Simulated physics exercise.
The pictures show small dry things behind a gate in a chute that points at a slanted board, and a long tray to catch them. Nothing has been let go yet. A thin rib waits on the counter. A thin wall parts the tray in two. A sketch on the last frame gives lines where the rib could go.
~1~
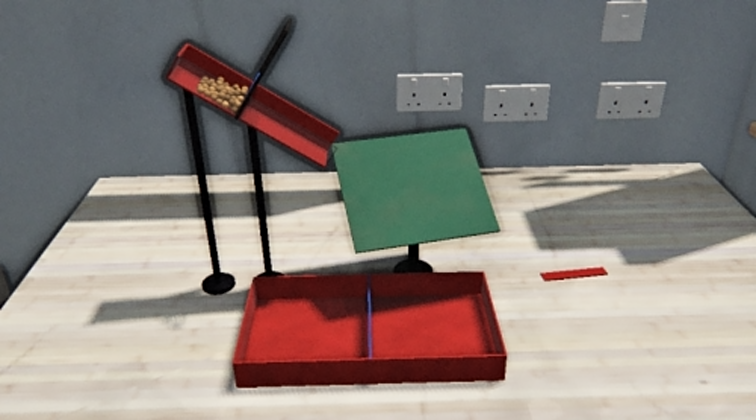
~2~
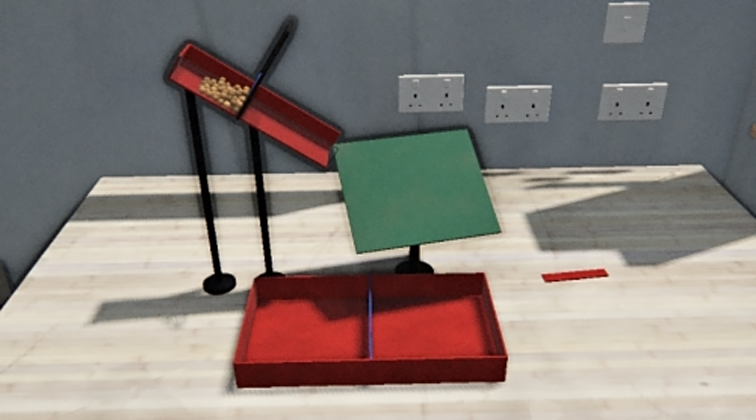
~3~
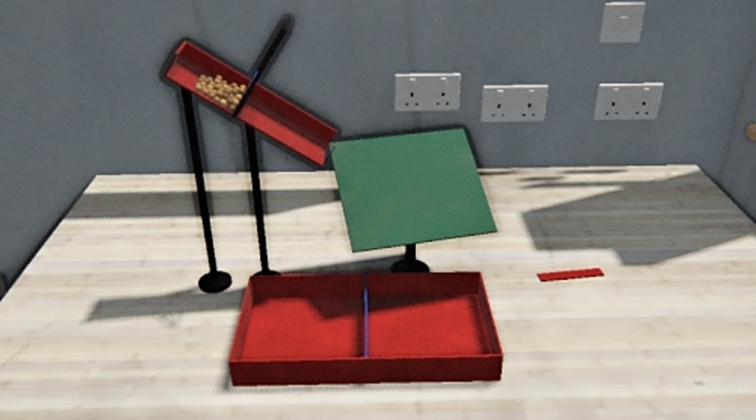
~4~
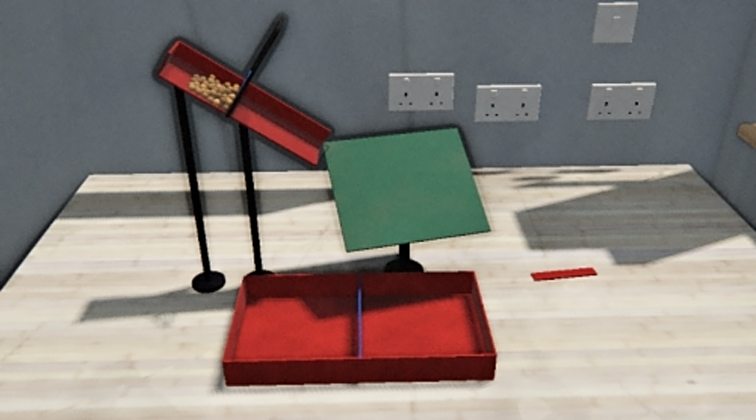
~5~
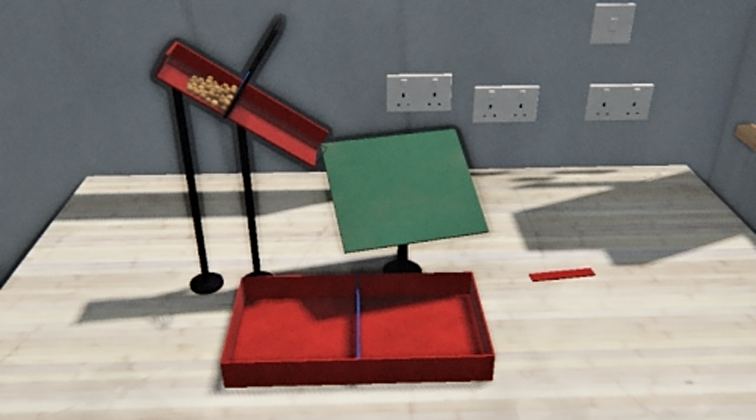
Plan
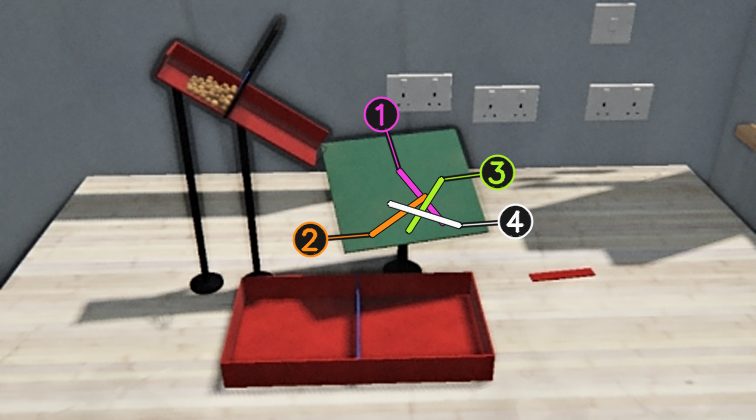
Wooden beads resting still behind a gate in a sloping red chute, above a tilted green board and a divided red tray.
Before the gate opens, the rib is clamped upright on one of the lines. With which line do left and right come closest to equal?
2 beats the others.
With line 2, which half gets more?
The left half.
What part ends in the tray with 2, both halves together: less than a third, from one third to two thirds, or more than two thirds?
It is more than two thirds.
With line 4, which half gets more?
More lands on the right.
On the marked copy, line 1 from (399, 171) to (442, 222); line 2 from (425, 196) to (372, 234); line 3 from (441, 179) to (408, 230); line 4 from (390, 203) to (459, 225).
For line 1, of what is caught, none at all in the left half, the whole lot in the right.
For line 2, of what is caught, close to two thirds in the left half, close to a third in the right.
For line 3, of what is caught, only a few in the left half, all but a few in the right.
For line 4, of what is caught, none at all in the left half, the whole lot in the right.
